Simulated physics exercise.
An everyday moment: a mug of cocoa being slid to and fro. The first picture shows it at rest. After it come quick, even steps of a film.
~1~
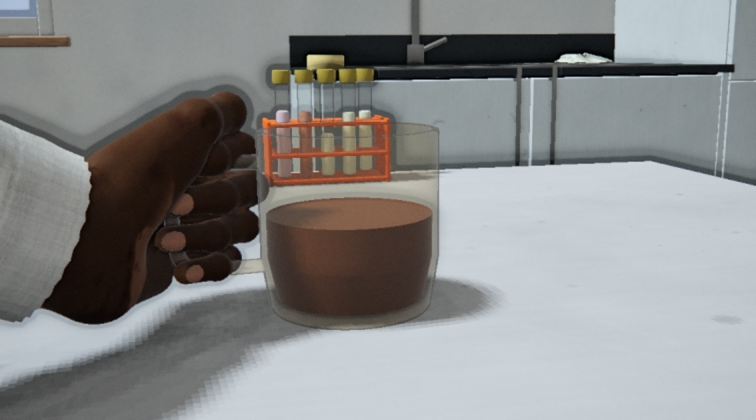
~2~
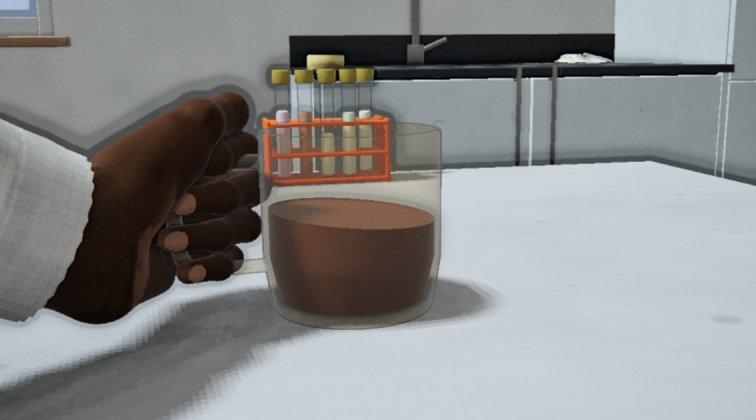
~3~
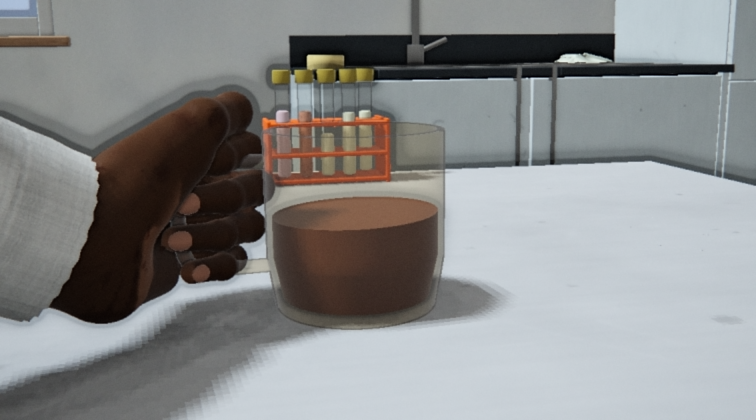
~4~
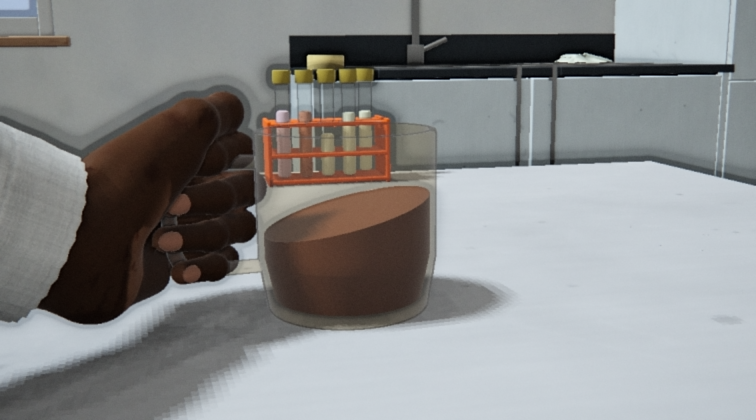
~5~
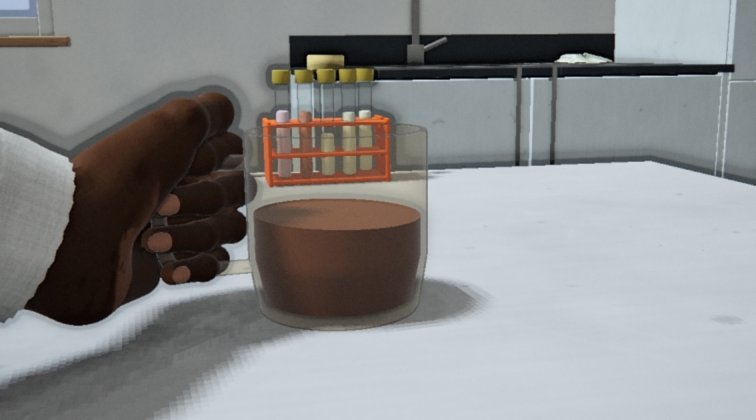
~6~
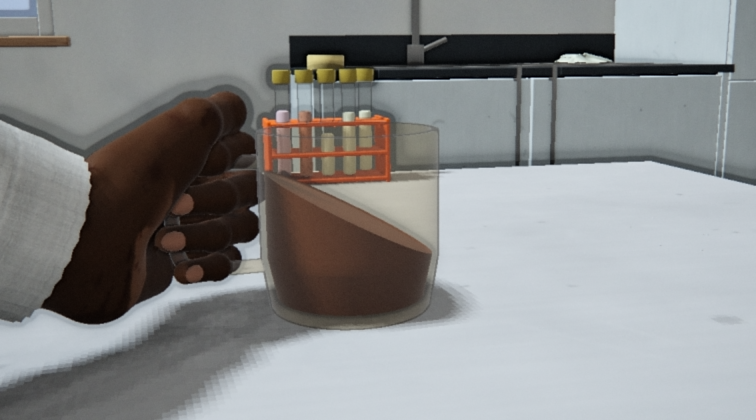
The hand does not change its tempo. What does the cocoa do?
The mug loses some.
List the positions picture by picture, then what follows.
In the first picture, mug (349, 212) about half full; at rest.
In the second picture, mug about half full, surface at (351, 214); surface a little higher on the left.
In the third picture, mug (355, 212) about half full; surface about level.
In the fourth picture, mug about half full, surface at (347, 214); surface clearly higher on the right.
In the fifth picture, mug (337, 213) about half full; surface about level.
In the sixth picture, mug about half full, surface at (349, 214); surface much higher on the left.
Shortly, the highest wave so far goes over the rim.
At the finish, the highest wave so far goes over the rim; some is on the top.
